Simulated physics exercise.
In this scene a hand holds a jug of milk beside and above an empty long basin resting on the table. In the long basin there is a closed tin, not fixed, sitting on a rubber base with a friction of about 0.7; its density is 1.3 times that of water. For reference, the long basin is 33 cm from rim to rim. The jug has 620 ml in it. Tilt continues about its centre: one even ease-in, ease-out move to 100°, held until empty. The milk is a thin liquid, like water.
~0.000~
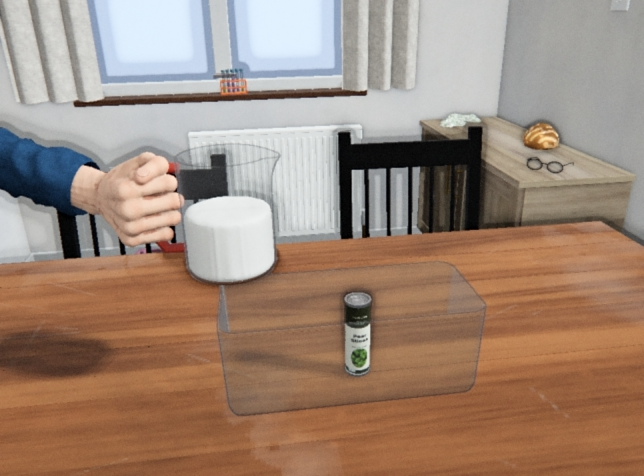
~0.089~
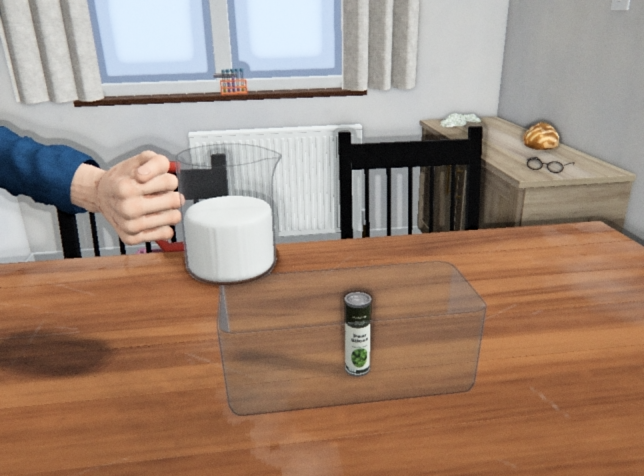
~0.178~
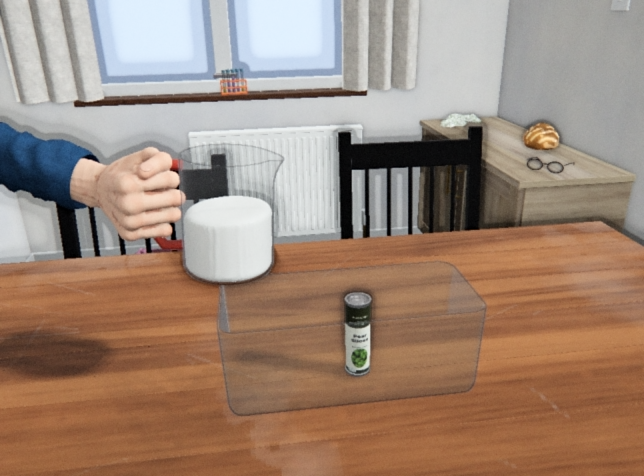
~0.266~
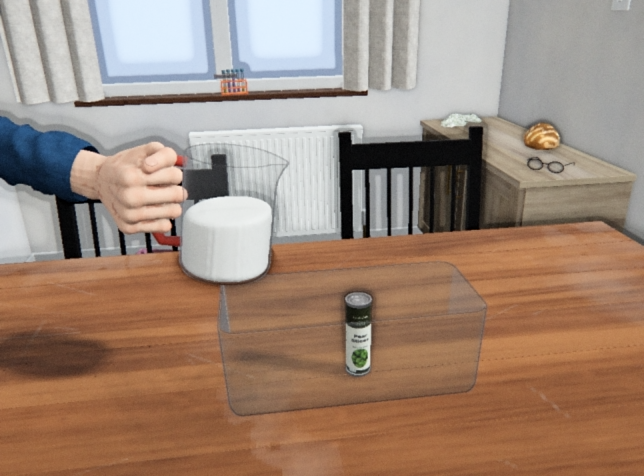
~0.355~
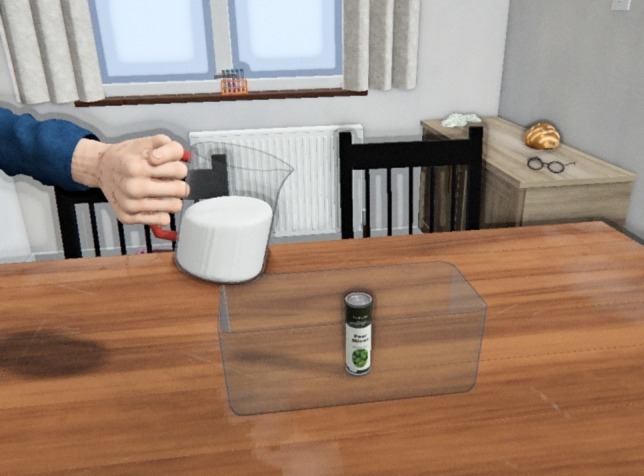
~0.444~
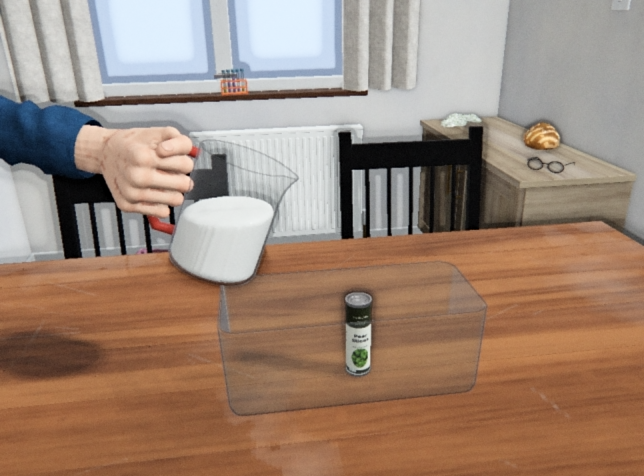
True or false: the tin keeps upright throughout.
False.
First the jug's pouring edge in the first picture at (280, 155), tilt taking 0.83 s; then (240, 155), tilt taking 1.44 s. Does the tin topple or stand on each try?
Run one: It tumbles. Run two: It does not tip.
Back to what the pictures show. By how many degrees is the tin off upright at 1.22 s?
Measured tilt, approx.: 0 degrees.
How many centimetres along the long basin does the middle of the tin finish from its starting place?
Around 8.0 cm.
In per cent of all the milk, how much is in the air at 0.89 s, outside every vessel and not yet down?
Close to 3 per cent, I'd say.
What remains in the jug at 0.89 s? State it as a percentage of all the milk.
Roughly 96 percent.
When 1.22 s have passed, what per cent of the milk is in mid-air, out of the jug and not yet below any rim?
Some 18 % is up in the air.
By 0.89 s the tilt is 68° and 97 per cent is still to pour; the tin stands where it began.
By 1.22 s the tilt is 94° and 49 per cent is still to pour; the tin stands where it began.
By 1.57 s the tilt is 100° and 11 per cent is still to pour; the tin lies on its side.
By 1.94 s the tilt is 100° and 2 per cent is still to pour; the tin lies on its side.
At rest the tin lies on its side.
